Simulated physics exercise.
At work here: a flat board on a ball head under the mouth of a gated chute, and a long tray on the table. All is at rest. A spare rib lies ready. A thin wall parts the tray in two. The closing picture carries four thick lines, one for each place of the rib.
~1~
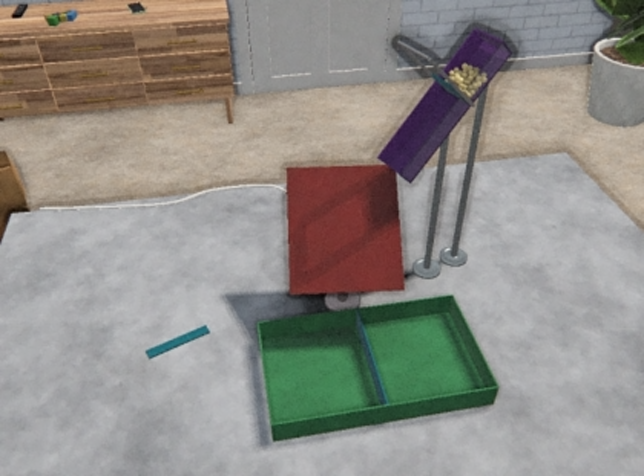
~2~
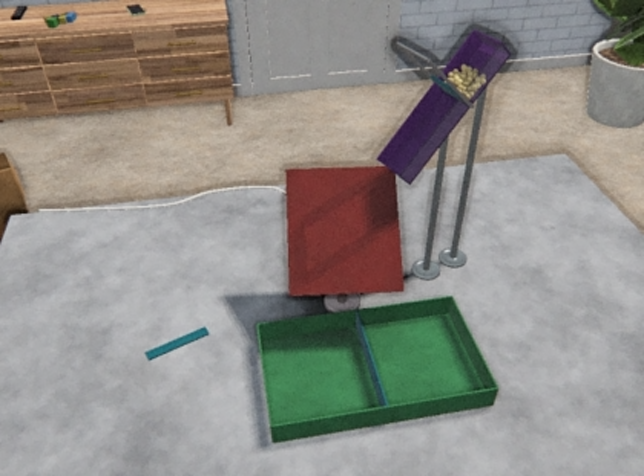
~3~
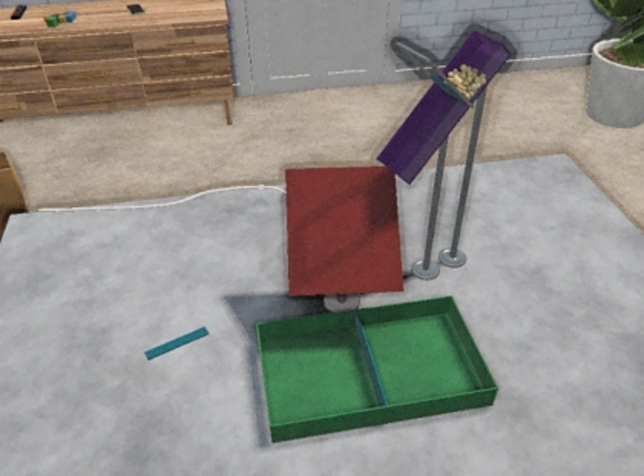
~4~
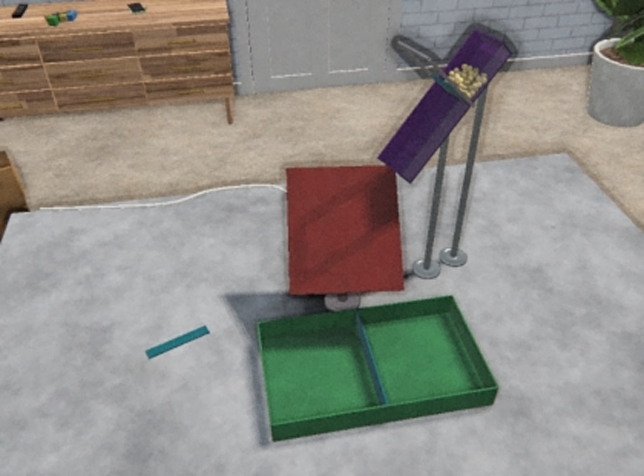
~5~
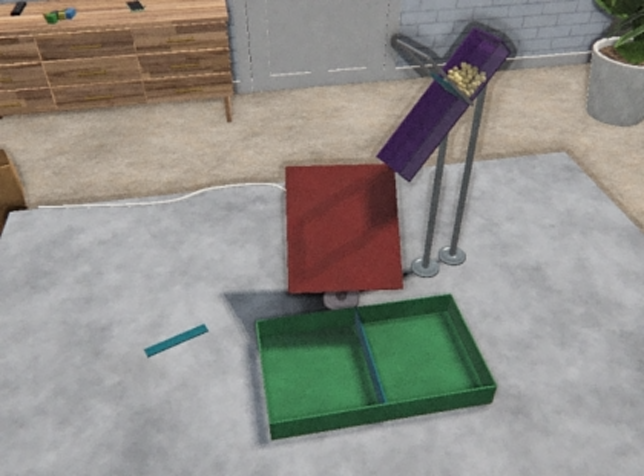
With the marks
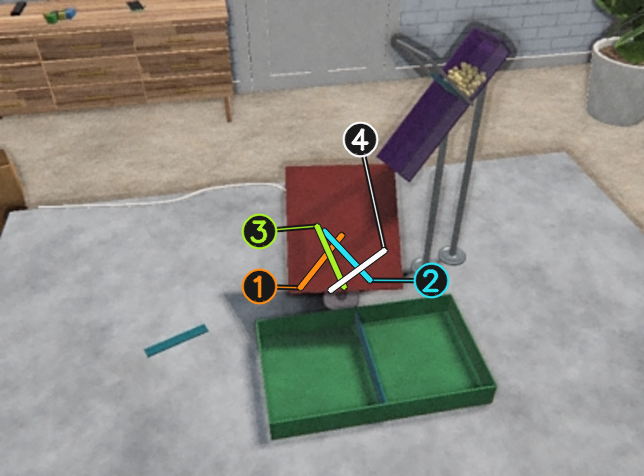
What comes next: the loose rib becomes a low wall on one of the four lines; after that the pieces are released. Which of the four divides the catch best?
Use line 3.
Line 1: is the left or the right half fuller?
Left.
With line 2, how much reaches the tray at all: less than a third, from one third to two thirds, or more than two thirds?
More than two thirds.
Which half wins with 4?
More lands on the left.
On the marked copy, line 1 from (341, 235) to (300, 287); line 2 from (324, 231) to (370, 280); line 3 from (317, 226) to (344, 287); line 4 from (384, 250) to (330, 290).
If 1 is chosen, of what is caught, almost all in the left half, about a tenth in the right.
If 2 is chosen, of what is caught, about a tenth in the left half, almost all in the right.
If 3 is chosen, of what is caught, roughly two thirds in the left half, roughly a third in the right.
If 4 is chosen, of what is caught, every piece in the left half, not one piece in the right.
